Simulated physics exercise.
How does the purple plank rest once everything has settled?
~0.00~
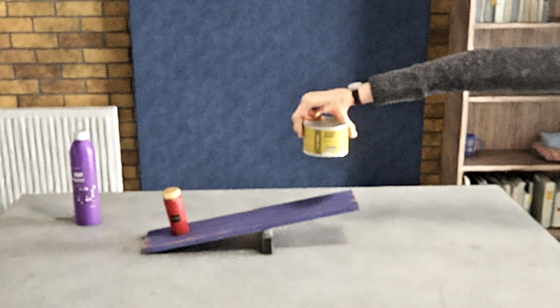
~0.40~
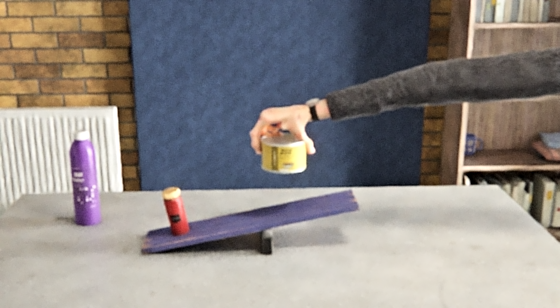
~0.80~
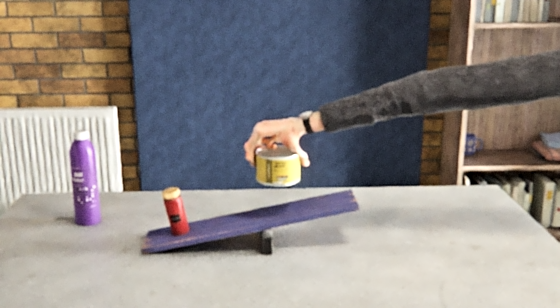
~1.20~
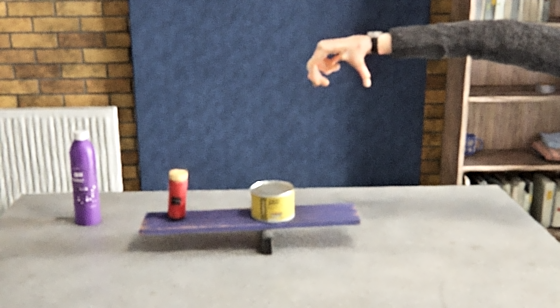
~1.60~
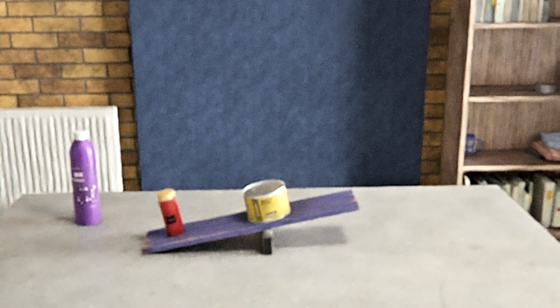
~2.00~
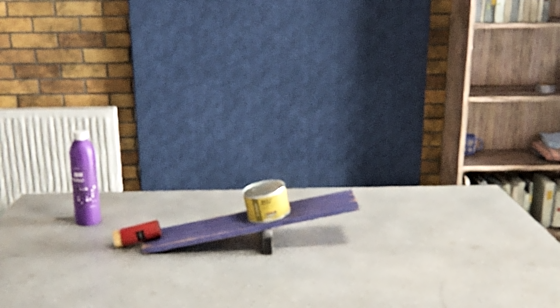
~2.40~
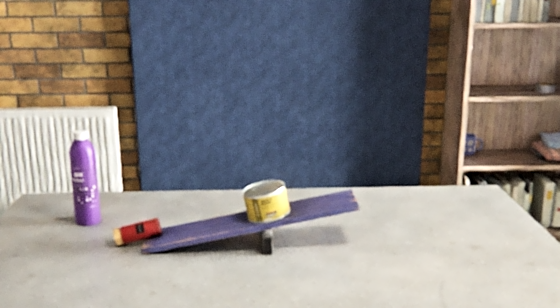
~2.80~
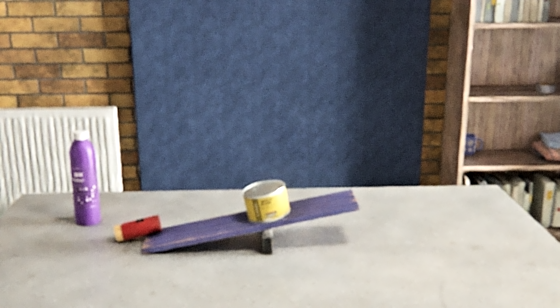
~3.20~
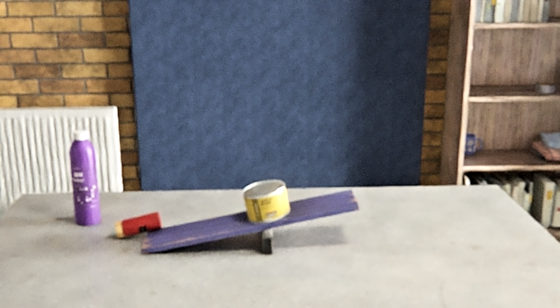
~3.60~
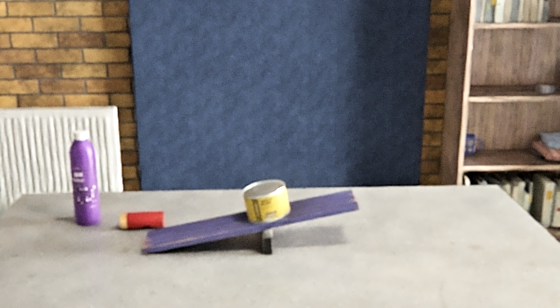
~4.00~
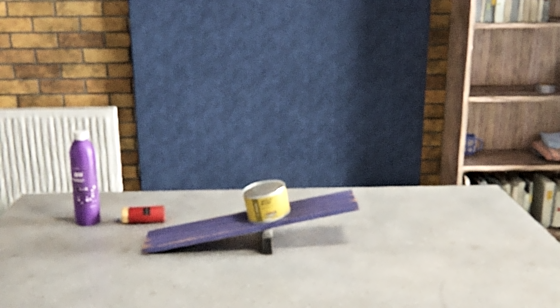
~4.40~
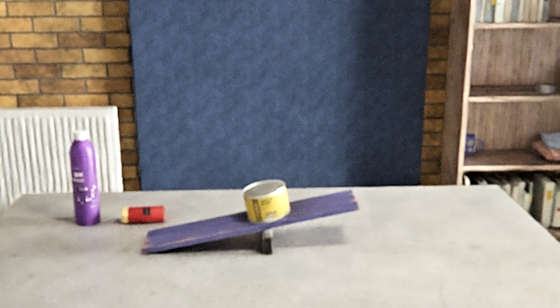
It rests tilted with its left end low, just as it did at the start.
